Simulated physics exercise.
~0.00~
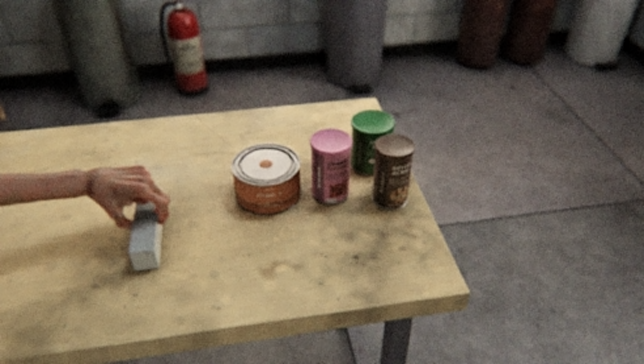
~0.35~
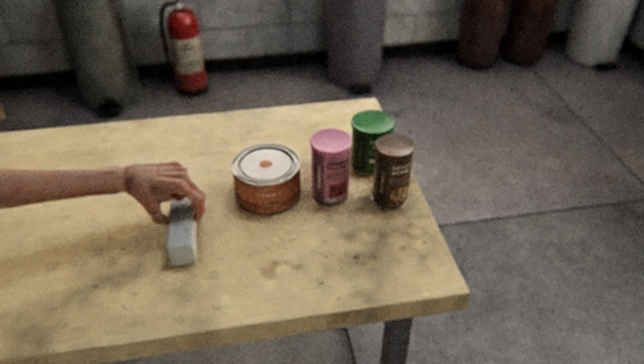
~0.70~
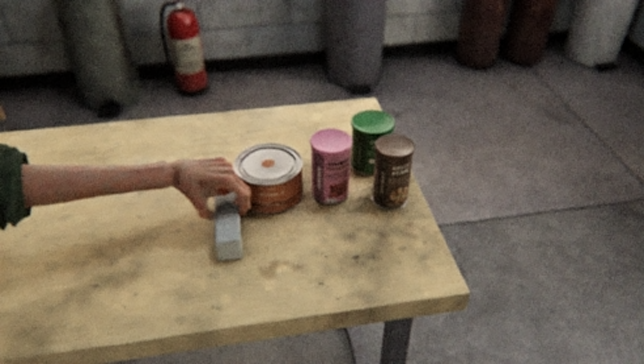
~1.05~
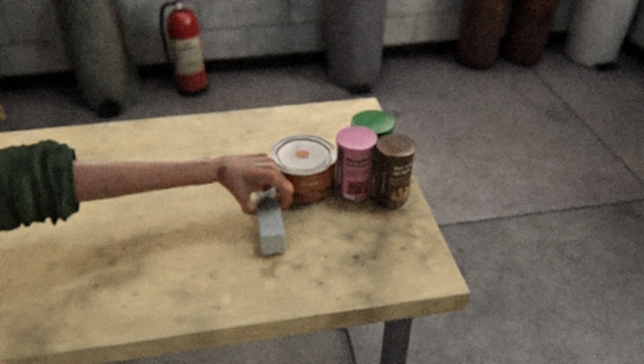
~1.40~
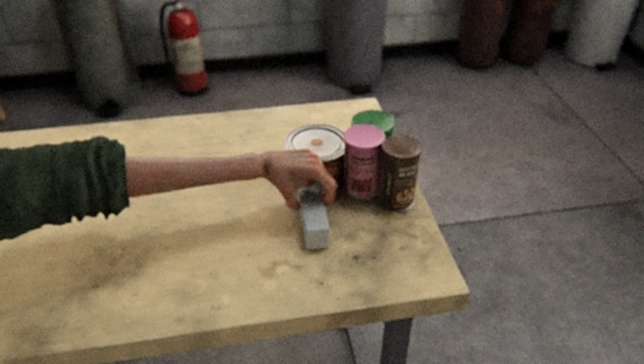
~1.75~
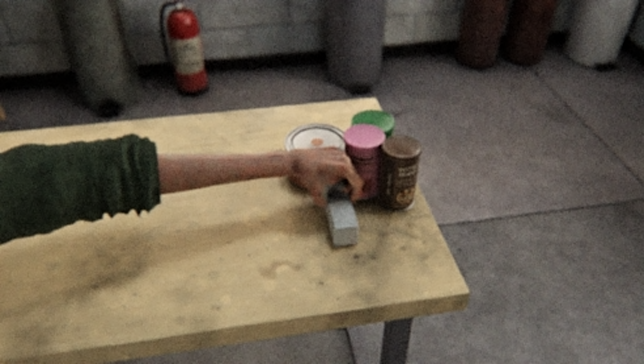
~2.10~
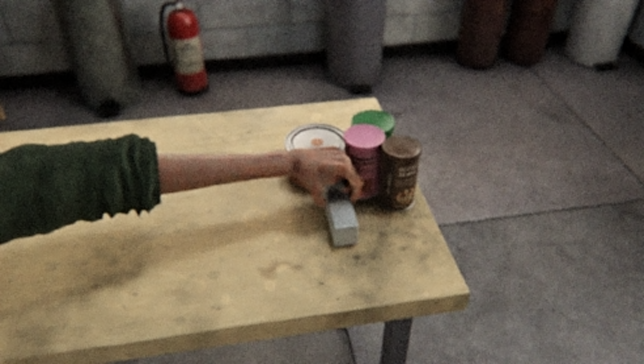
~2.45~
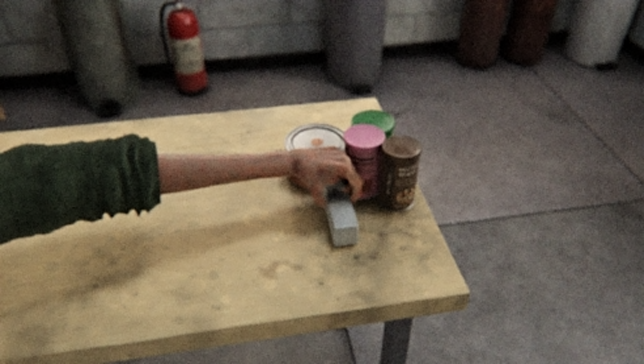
A hand slides a grey block rightward across a wooden table, nudging an orange tub and pink tin, then stops, all upright.
